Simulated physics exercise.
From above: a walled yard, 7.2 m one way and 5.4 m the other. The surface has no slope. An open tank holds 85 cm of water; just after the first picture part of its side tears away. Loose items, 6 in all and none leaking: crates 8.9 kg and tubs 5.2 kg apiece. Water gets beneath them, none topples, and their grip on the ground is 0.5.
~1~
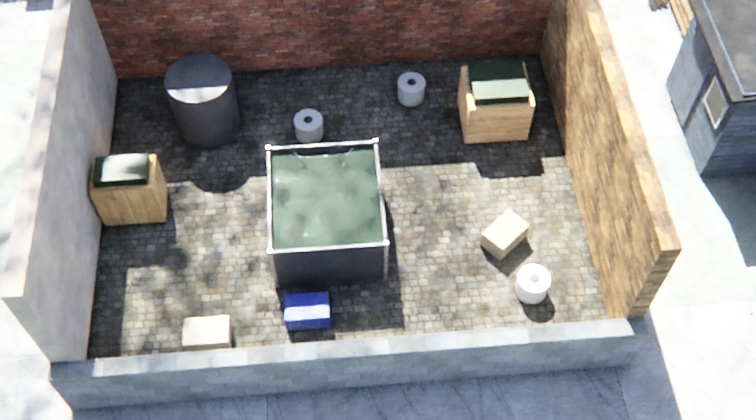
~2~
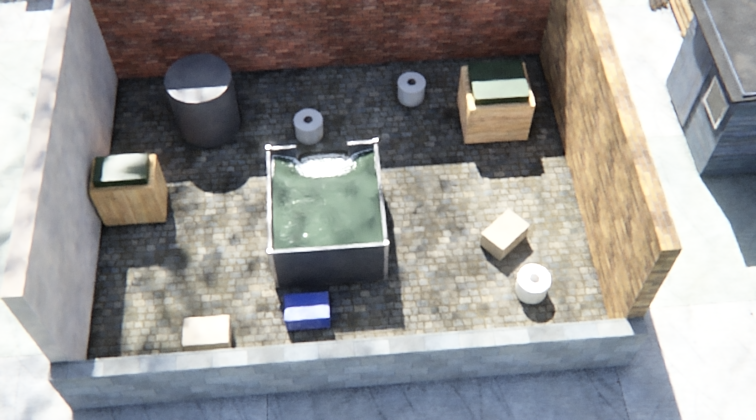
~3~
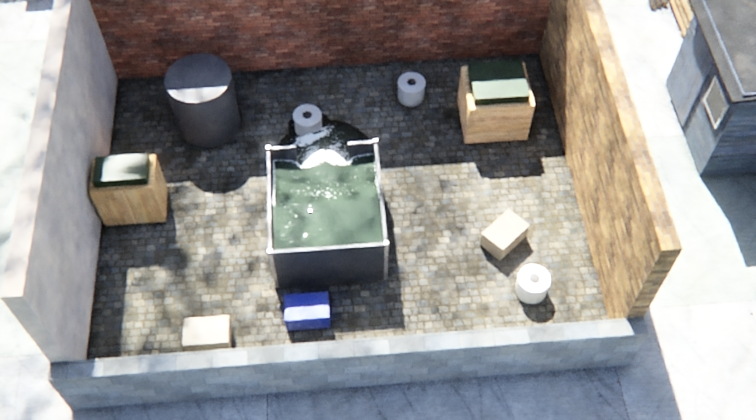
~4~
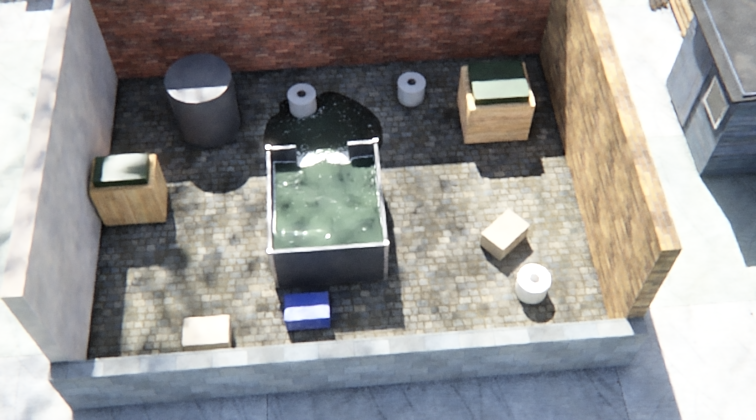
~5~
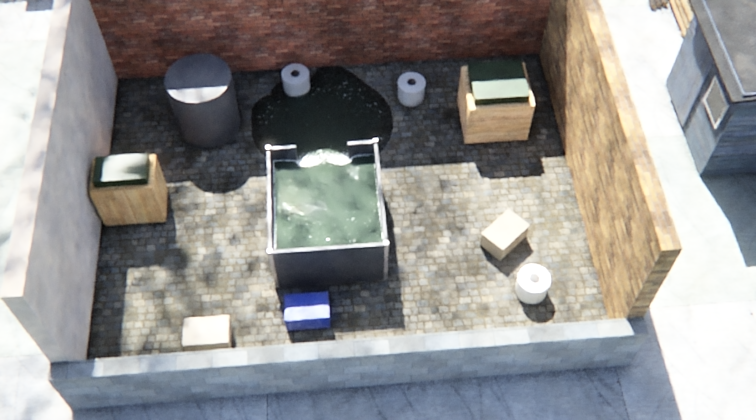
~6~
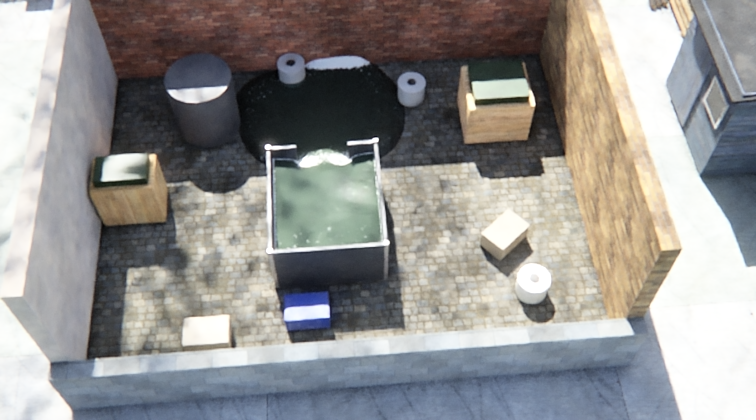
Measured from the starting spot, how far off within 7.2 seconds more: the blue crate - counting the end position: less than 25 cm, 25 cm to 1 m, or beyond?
Blue crate holds its place.
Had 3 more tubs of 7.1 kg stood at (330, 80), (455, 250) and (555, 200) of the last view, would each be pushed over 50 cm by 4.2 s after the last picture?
In turn: More, under, over.
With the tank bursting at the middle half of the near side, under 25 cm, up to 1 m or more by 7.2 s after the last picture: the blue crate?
Then the blue crate travels far.
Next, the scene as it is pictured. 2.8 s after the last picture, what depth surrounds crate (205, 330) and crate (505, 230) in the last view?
Roughly 0 and 0 cm.
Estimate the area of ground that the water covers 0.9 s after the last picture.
About 12 m2.
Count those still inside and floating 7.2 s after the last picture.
At that moment 4.
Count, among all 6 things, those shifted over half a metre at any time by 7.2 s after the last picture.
That makes 4.
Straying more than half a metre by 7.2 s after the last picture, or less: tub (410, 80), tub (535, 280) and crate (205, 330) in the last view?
In turn: Over, more, short of it.
Then, 0.9 s after the last picture the blue crate is near (307, 306), 0.0 m from its start, aground; 2 afloat.
Then, 2.8 s after the last picture the blue crate is near (307, 306), 0.0 m from its start, aground; 2 afloat.
Then, 4.8 s after the last picture the blue crate is near (307, 306), 0.0 m from its start, aground; 2 afloat.
Then, 7.2 s after the last picture the blue crate is near (306, 305), 0.0 m from its start, aground; 4 afloat.
